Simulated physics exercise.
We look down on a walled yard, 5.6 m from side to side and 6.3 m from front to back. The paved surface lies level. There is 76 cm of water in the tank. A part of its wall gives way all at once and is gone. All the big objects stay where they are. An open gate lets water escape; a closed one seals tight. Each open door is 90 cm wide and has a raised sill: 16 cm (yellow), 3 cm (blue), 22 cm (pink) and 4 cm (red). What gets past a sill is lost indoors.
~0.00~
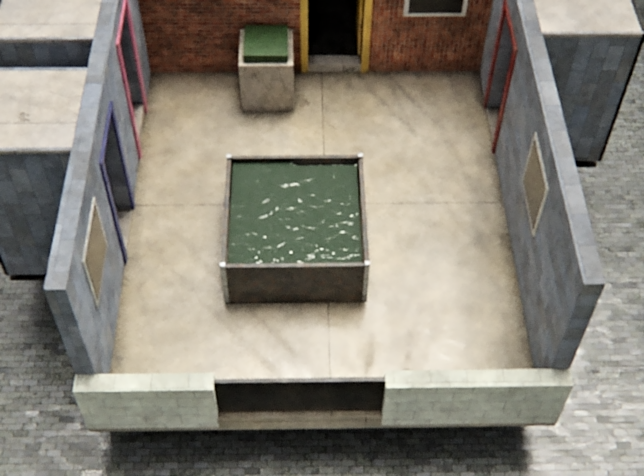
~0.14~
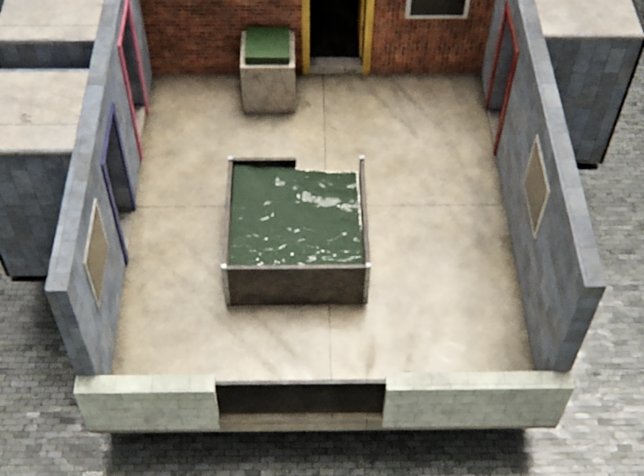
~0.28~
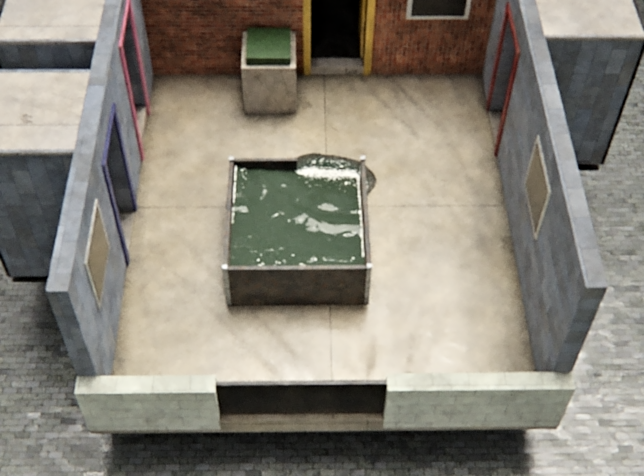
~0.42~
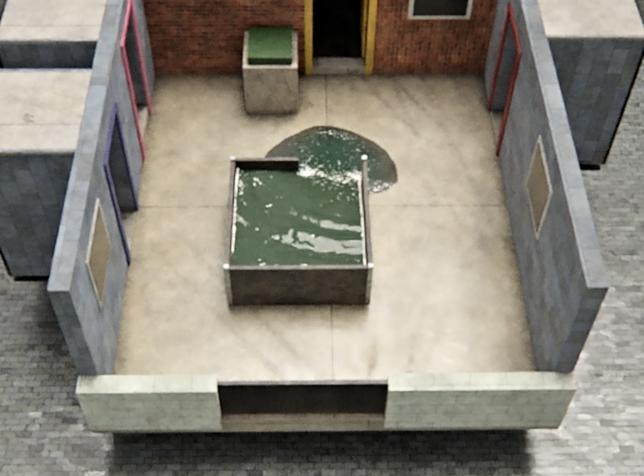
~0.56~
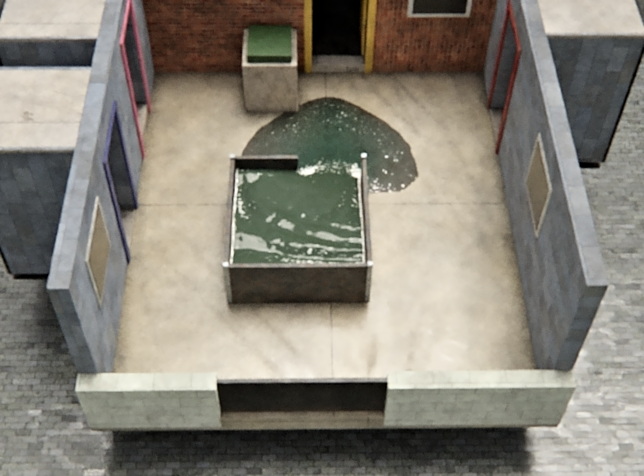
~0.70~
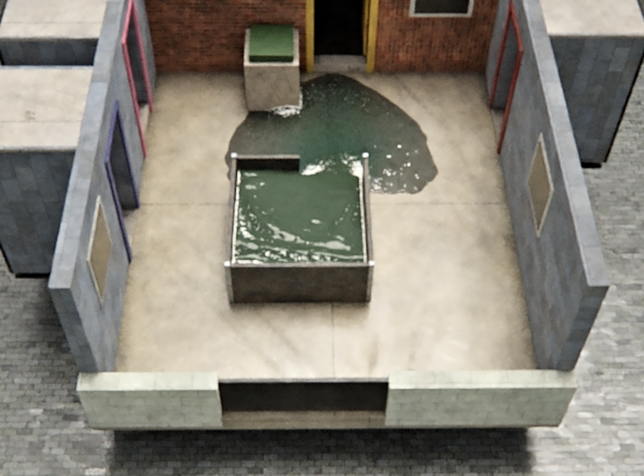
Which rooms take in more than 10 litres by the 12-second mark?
Within that time: At the yellow door it goes over the limit; at the blue door it does not reach the limit; at the pink door it keeps below the limit; at the red door it goes over the limit.
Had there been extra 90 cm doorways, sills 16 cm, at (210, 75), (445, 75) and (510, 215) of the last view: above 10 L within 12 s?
In turn: Not over, past it, below.
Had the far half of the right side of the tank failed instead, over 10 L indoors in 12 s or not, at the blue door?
Against that limit: Blue over.
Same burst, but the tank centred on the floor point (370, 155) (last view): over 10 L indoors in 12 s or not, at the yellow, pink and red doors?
Then: Yellow over, pink under, red past it.
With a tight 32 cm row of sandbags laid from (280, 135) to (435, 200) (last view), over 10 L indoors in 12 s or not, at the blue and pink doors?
Against that limit: Blue over, pink over.
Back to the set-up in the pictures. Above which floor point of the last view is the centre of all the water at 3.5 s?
Around (332, 174).
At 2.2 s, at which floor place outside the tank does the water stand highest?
At about (465, 78).
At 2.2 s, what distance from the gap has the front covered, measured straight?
Some 4.0 m out.
After 1.4 s water covers 30 % of the floor and is deepest (42 cm) near (330, 190); yellow door 33 cm at the sill, 40 L in, blue door not reached, pink door not reached, red door not reached.
After 2.2 s water covers 35 % of the floor and is deepest (38 cm) near (465, 78); yellow door 34 cm at the sill, 129 L in, blue door not reached, pink door 14 cm at the sill, 0 L in, red door 3 cm at the sill, 12 L in.
After 3.5 s water covers 45 % of the floor and is deepest (24 cm) near (478, 93); yellow door 23 cm at the sill, 212 L in, blue door 3 cm at the sill, 0 L in, pink door 11 cm at the sill, 0 L in, red door 11 cm at the sill, 49 L in.
After 7.0 s water covers 90 % of the floor and is deepest (14 cm) near (475, 78); yellow door 13 cm at the sill, 244 L in, blue door 4 cm at the sill, 0 L in, pink door 6 cm at the sill, 0 L in, red door 11 cm at the sill, 166 L in.
After 12.0 s water covers 100 % of the floor and is deepest (10 cm) near (111, 401); yellow door 7 cm at the sill, 244 L in, blue door 6 cm at the sill, 4 L in, pink door 6 cm at the sill, 0 L in, red door 7 cm at the sill, 241 L in.
